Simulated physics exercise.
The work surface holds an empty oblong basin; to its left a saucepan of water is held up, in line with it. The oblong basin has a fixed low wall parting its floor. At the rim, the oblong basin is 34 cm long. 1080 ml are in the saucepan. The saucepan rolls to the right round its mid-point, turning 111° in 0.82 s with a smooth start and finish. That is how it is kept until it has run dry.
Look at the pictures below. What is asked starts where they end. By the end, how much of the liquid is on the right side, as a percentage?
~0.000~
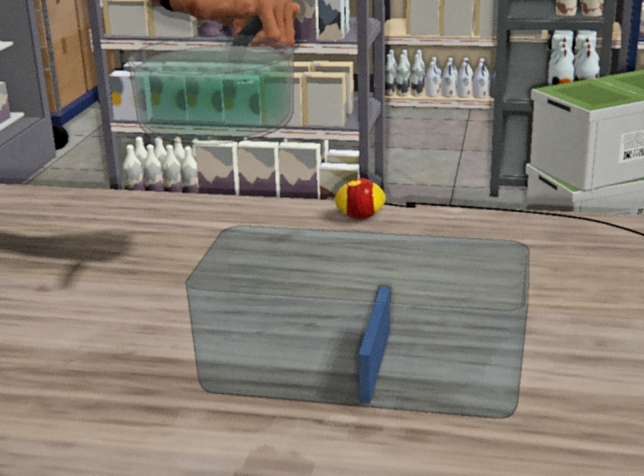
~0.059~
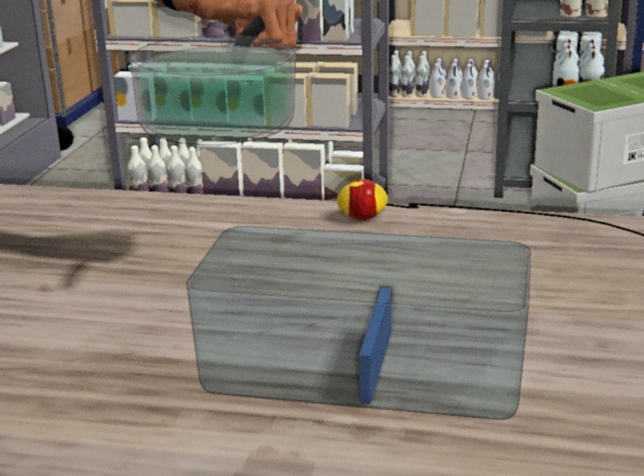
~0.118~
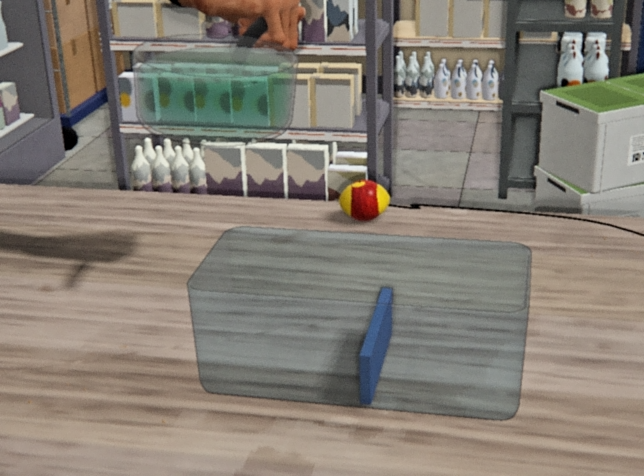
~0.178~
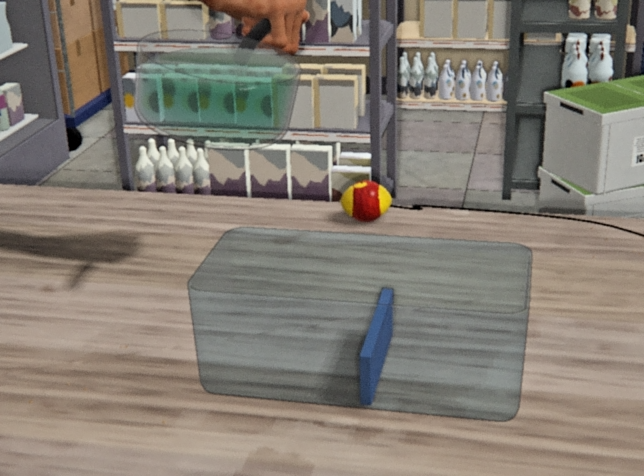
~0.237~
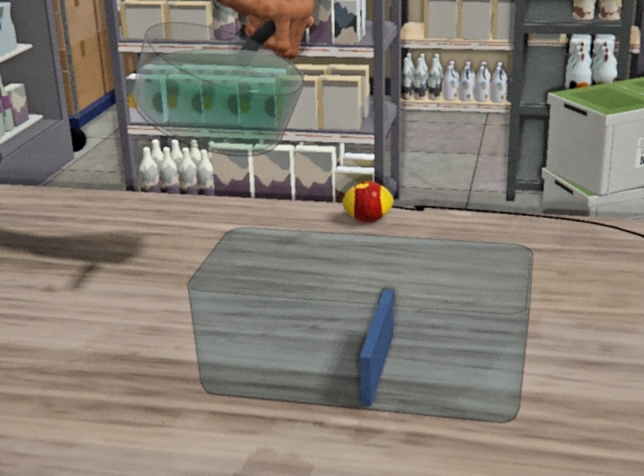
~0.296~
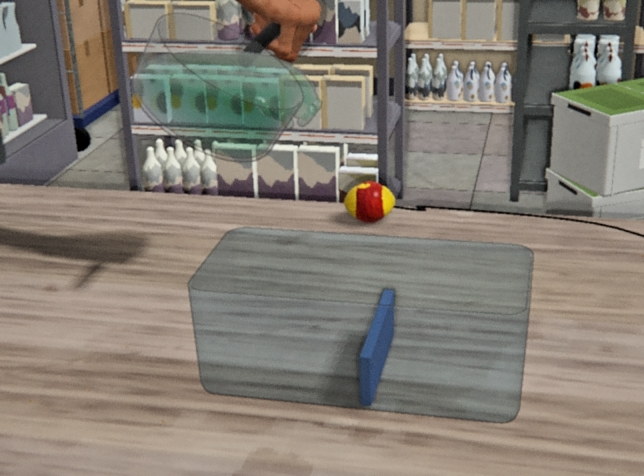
Around 37 percent.
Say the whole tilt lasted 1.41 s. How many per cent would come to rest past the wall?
In that case, some 55 percent.
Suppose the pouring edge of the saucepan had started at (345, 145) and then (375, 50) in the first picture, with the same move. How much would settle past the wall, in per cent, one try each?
65 per cent first, 85 per cent second.
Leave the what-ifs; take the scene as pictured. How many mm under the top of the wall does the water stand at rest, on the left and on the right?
36 mm left, 42 mm right.
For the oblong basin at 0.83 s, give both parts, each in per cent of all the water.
About 54 % left, 36 % right.
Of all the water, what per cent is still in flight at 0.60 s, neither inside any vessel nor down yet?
Roughly 46 %.
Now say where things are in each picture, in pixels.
In the first picture, tilt 0°; pouring edge (290, 57); surface from (141, 61) to (289, 65); the oblong basin's rim runs from (206, 257) to (527, 276); the wall's top is at (375, 320).
In the second picture, tilt 1°; pouring edge (292, 60); surface from (143, 62) to (291, 67).
In the third picture, tilt 6°; pouring edge (295, 66); surface from (145, 60) to (293, 69).
In the fourth picture, tilt 12°; pouring edge (298, 77); surface from (146, 61) to (297, 72).
In the fifth picture, tilt 21°; pouring edge (299, 91); surface from (148, 62) to (301, 82); 2 per cent is over the edge.
In the sixth picture, tilt 32°; pouring edge (299, 106); surface from (145, 60) to (296, 95); 8 per cent is over the edge.
By 0.60 s the tilt is 93° and 18 per cent is still to pour, 11 is left of the wall and 24 right of it.
By 0.83 s the tilt is 111° and 3 per cent is still to pour, 53 is left of the wall and 37 right of it.
By 1.06 s the tilt is 111° and 0 per cent is still to pour, 59 is left of the wall and 37 right of it.
By 1.32 s the tilt is 111° and 0 per cent is still to pour, 60 is left of the wall and 37 right of it.
At rest 60 per cent lies left of the wall, 37 right of it and 3 outside.
